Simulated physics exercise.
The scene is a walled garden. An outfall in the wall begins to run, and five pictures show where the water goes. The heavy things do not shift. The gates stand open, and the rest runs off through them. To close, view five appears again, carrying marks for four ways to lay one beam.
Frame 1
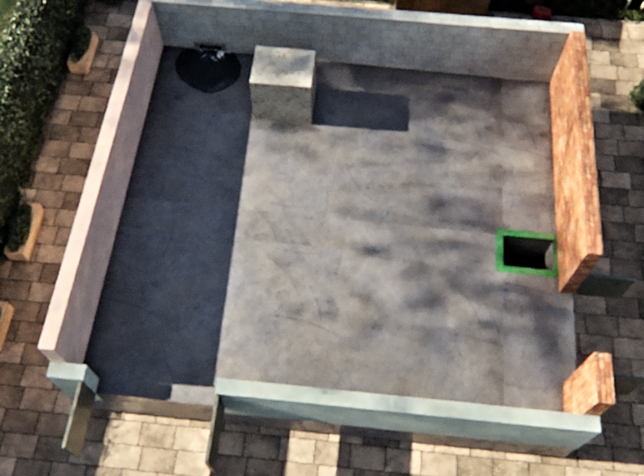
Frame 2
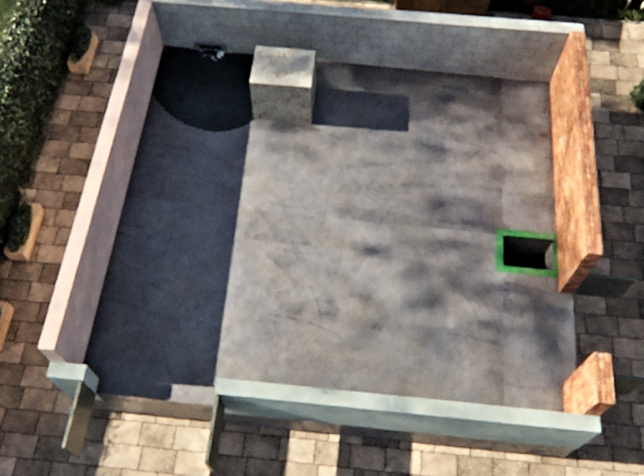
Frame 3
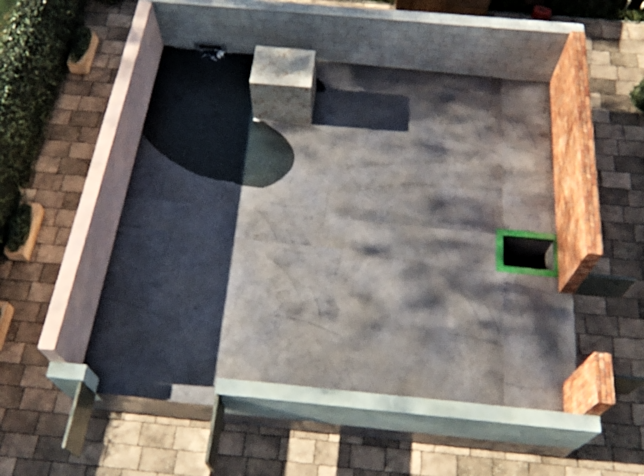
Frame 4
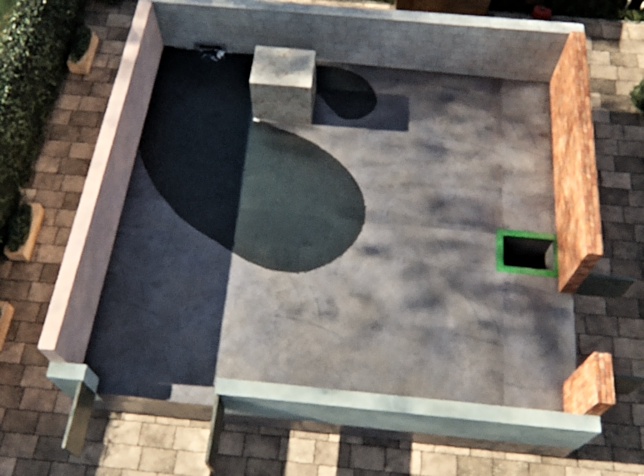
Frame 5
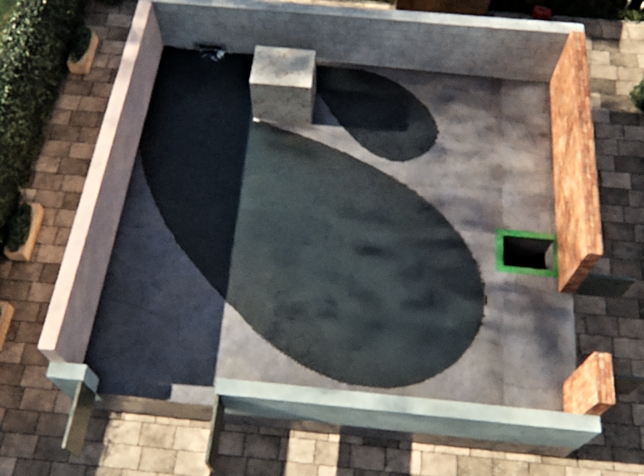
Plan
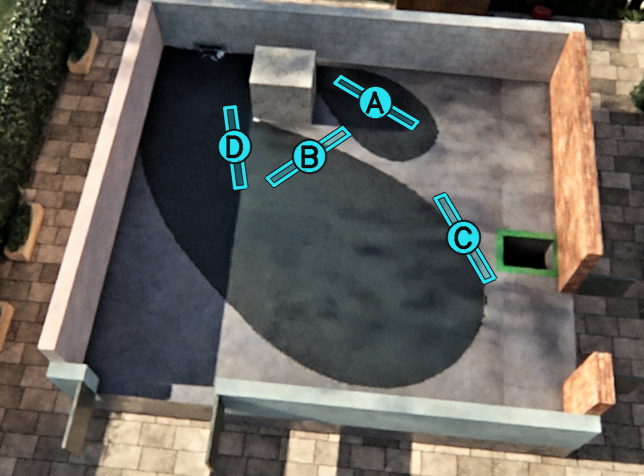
A dark wet patch spreads from the top left corner across the walled garden's floor.
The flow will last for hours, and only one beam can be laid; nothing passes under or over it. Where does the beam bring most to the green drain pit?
Spot B does it best.
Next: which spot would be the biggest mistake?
That is spot C.
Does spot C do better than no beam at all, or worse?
It is worse.
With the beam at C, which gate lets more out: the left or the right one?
More leaves on the right.
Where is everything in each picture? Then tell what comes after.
In the first frame, outfall at (211, 47); green drain pit at (529, 253); open gate at (561, 337); open gate at (161, 386); front seen at (186, 81), 2 % of the ground wet; green drain pit still dry.
In the second frame, front seen at (202, 126), 7 % of the ground wet; green drain pit still dry.
In the third frame, front seen at (281, 173), 13 % of the ground wet; green drain pit still dry.
In the fourth frame, front seen at (346, 247), 25 % of the ground wet; green drain pit still dry.
In the fifth frame, front seen at (442, 363), 46 % of the ground wet; green drain pit still dry.
On the marked copy, A from (337, 79) to (414, 125); B from (270, 181) to (346, 131); C from (439, 196) to (489, 280); D from (229, 107) to (240, 187).
Choosing A, about 14 % of the stream goes into the green drain pit, about 86 % out by the gates.
Choosing B, about 25 % of the stream goes into the green drain pit, about 75 % out by the gates.
Choosing C, about 9 % of the stream goes into the green drain pit, about 91 % out by the gates.
Choosing D, about 14 % of the stream goes into the green drain pit, about 86 % out by the gates.
